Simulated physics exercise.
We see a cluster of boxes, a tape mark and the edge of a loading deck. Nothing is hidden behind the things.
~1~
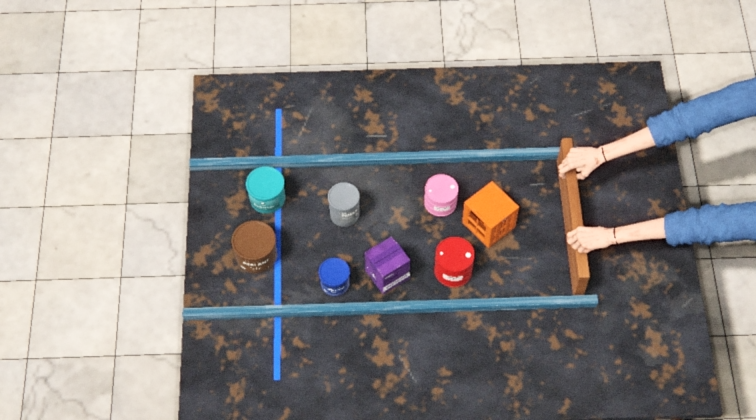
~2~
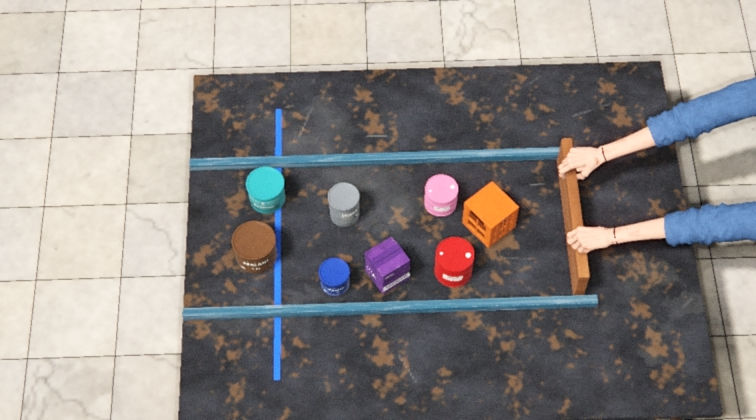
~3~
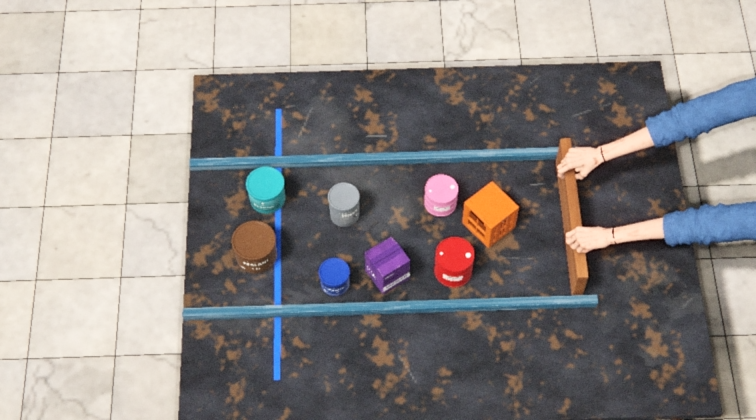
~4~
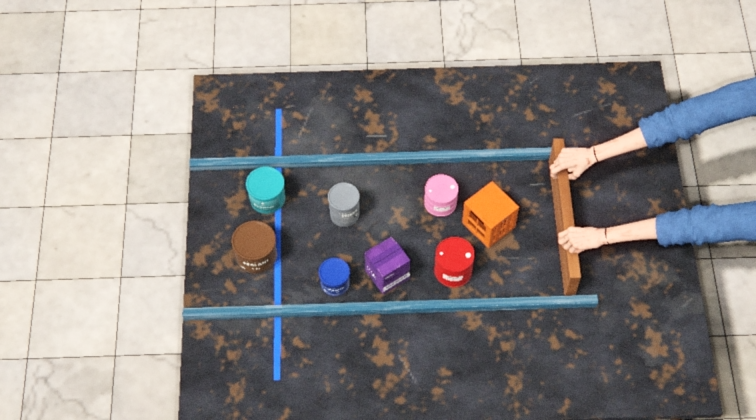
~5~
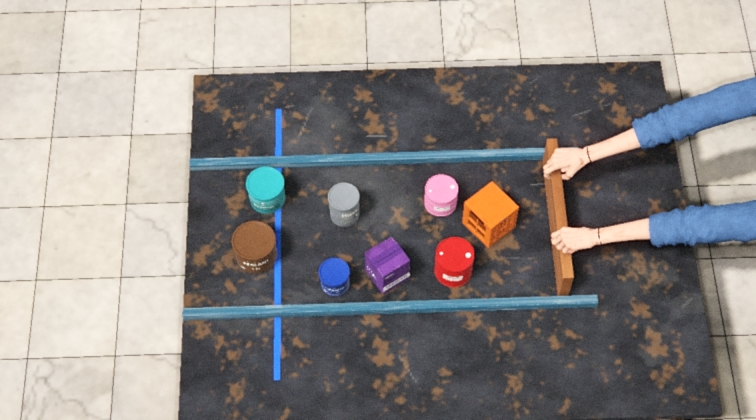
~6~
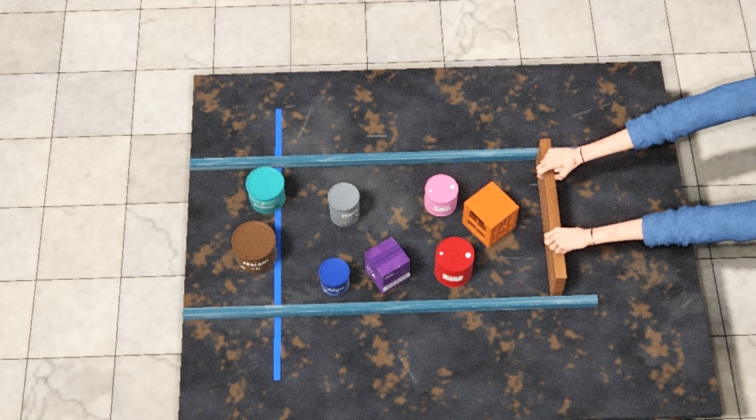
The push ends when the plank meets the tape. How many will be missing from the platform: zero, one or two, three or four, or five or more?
The number that fall off is zero.
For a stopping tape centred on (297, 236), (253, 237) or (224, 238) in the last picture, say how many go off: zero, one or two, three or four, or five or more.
For each place: None at all; either one or two; five or over.
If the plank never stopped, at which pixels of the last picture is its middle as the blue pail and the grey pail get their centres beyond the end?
Its middle is around (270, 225) and around (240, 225).
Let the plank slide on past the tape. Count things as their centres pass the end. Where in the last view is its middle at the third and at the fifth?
About (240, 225), then (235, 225).
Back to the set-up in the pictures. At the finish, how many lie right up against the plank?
In contact: 3.
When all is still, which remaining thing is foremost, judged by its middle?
The blue pail.
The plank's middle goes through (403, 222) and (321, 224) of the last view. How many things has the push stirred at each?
By then 5, and 7.
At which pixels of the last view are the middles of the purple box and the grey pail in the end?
Near (225, 284) and (225, 211).
Soon after, none off yet; brown pail at rest near (255, 248); turquoise pail at rest near (266, 191); blue pail at rest near (335, 277).
In the end, the number that fall off is zero.
